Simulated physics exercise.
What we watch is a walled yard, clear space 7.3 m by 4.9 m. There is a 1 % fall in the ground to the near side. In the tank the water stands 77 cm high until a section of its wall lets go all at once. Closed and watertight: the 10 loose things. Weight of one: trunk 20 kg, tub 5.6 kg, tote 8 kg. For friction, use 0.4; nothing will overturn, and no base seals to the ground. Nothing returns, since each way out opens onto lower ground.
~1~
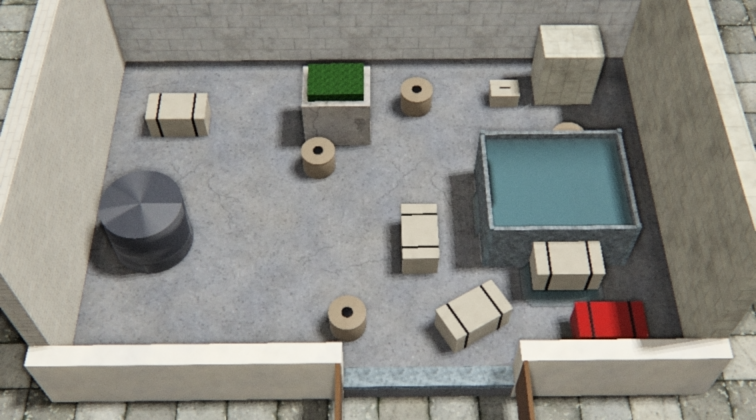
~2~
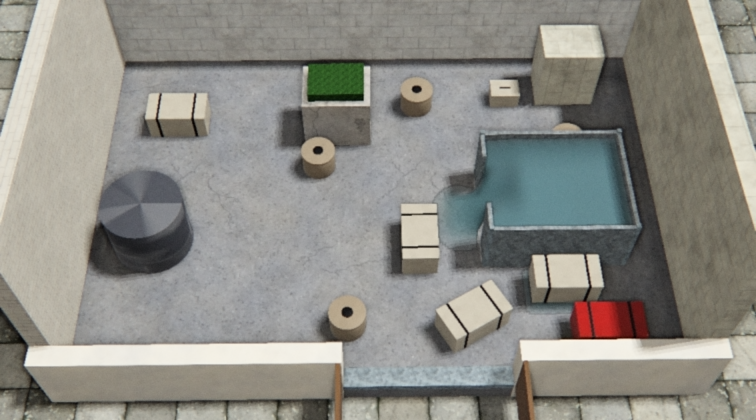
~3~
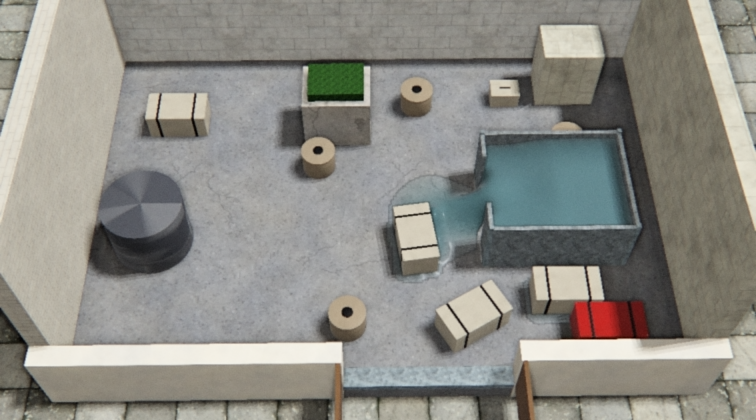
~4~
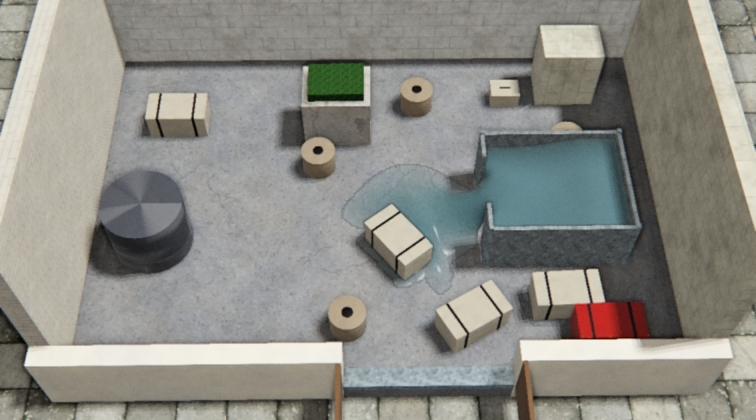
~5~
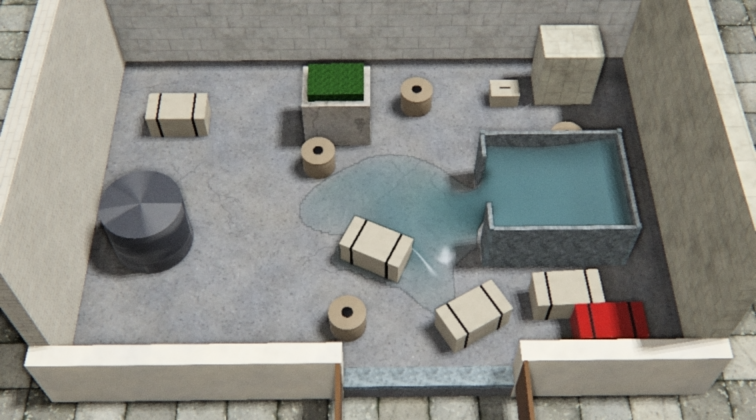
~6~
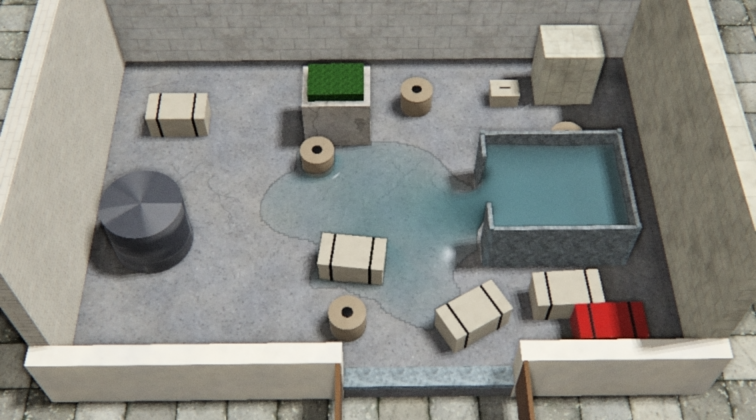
To begin with, a raised pool of water stands at the right of a walled yard among strapped boxes and reels. A gap opens in its left wall and water pours out, swinging the nearest box around and pushing it left as a widening puddle spreads across the floor.
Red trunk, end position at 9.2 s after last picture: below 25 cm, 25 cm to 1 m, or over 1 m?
Below 25 cm.
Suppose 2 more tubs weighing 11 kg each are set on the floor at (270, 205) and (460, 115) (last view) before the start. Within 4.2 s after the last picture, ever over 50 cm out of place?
Order kept: Exceeds it, falls short.
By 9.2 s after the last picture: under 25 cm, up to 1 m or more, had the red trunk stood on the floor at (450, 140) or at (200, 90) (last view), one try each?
I'd say it does not really move on the first try and it lands far off on the second.
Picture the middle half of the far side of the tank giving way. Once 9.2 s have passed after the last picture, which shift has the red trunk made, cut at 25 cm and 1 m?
After that, the red trunk is washed away.
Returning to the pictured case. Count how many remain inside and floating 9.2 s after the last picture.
That would be 2 of them.
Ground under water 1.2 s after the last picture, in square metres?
Roughly 20 m2 of it is wet.
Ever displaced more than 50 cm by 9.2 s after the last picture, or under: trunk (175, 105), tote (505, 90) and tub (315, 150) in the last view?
Taking them in order: Exceeded, fell shy and exceeded.
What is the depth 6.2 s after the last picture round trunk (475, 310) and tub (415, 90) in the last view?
Some 2 cm at the first, some 3 cm at the second.
Then, 1.2 s after the last picture the red trunk is near (612, 319), 0.0 m from its start, aground; 0 of 10 are out; 2 afloat.
Then, 3.8 s after the last picture the red trunk is near (612, 319), 0.0 m from its start, aground; 0 of 10 are out; 4 afloat.
Then, 6.2 s after the last picture the red trunk is near (612, 319), 0.0 m from its start, aground; 0 of 10 are out; 4 afloat.
Then, 9.2 s after the last picture the red trunk is near (612, 319), 0.0 m from its start, aground; 1 of 10 are out; 2 afloat.
